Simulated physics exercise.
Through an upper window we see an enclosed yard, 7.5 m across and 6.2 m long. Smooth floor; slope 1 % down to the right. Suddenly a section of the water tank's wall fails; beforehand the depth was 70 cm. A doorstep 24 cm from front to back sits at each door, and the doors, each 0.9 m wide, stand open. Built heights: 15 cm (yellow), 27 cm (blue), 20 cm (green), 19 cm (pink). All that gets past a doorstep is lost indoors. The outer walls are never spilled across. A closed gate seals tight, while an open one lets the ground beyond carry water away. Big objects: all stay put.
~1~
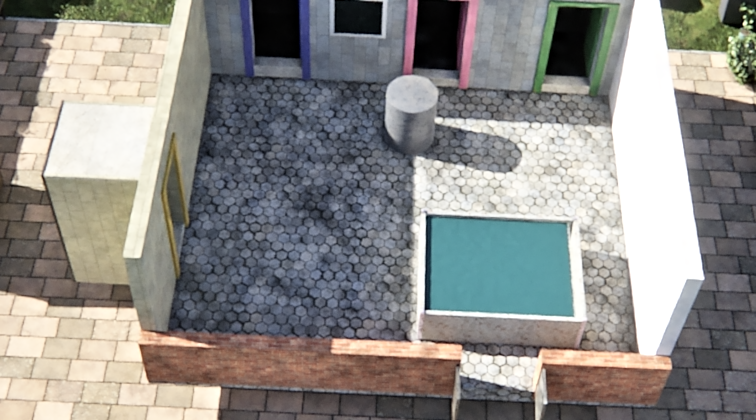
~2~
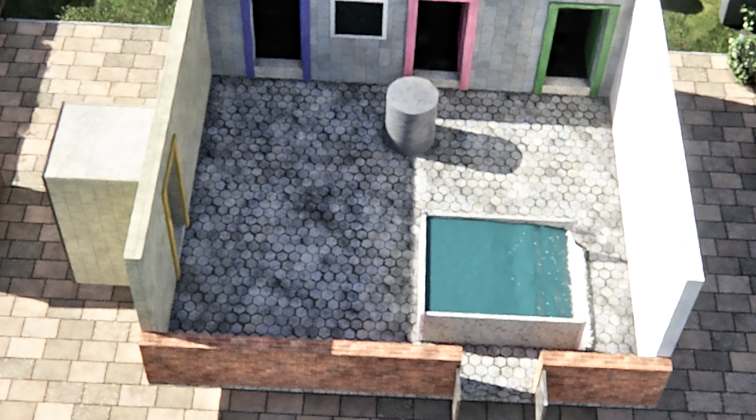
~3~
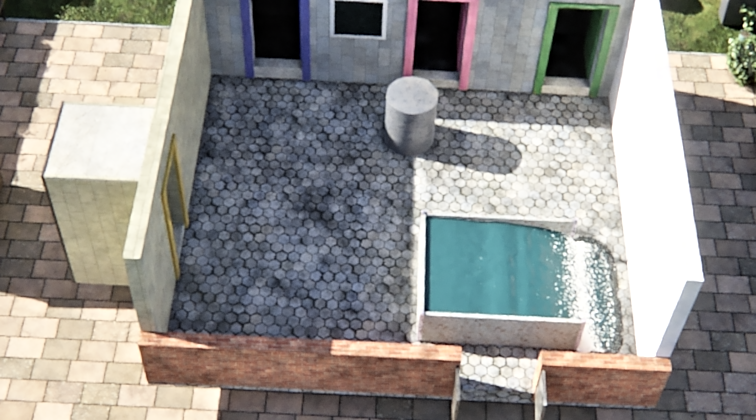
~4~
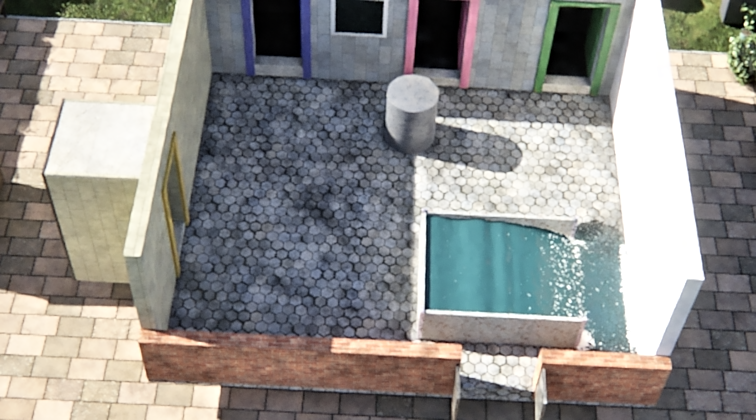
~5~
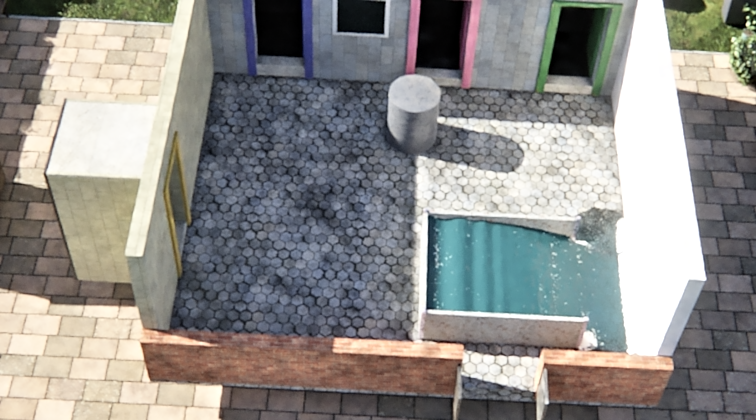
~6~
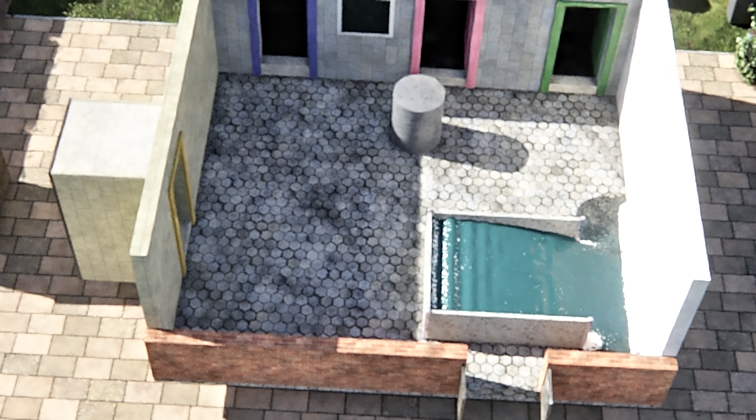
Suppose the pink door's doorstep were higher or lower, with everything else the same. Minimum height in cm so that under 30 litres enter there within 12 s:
7 cm.
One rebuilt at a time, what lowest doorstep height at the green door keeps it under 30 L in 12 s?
At green, roughly 23 cm.
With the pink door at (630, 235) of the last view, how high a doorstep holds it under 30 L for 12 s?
Roughly 31 cm, give or take.
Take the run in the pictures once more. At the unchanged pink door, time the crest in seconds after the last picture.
Crest at t of about 2.8 s.
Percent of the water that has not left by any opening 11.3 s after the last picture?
I'd put it at about 90 per cent.
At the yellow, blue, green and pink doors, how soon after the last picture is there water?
Door yellow: 3.2 seconds; door blue: 3.2 seconds; door green: 1.1 seconds; door pink: 2.0 seconds.
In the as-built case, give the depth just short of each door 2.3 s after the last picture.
In cm: Yellow 0, blue 0, green 30, pink 10.
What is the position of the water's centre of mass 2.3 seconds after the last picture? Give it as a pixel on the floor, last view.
Around (540, 268).
Then, 0.7 s after the last picture water covers 15 % of the floor, deepest (63 cm) near (640, 373); it has not reached the pink door.
Then, 2.3 s after the last picture water covers 40 % of the floor, deepest (36 cm) near (641, 383); 10 cm at the pink door, 0 litres in over its 19 cm doorstep.
Then, 11.3 s after the last picture water covers 100 % of the floor, deepest (12 cm) near (587, 154); 7 cm at the pink door, 0 litres in over its 19 cm doorstep.
At the pink door as built, the water peaked near 12 cm, 2.7 s after the last picture.
Run again over the same 12 s with other heights there, 43 litres in over 6 cm, 15 litres over 8 cm. The limit of 30 litres is kept from about 7 cm up.
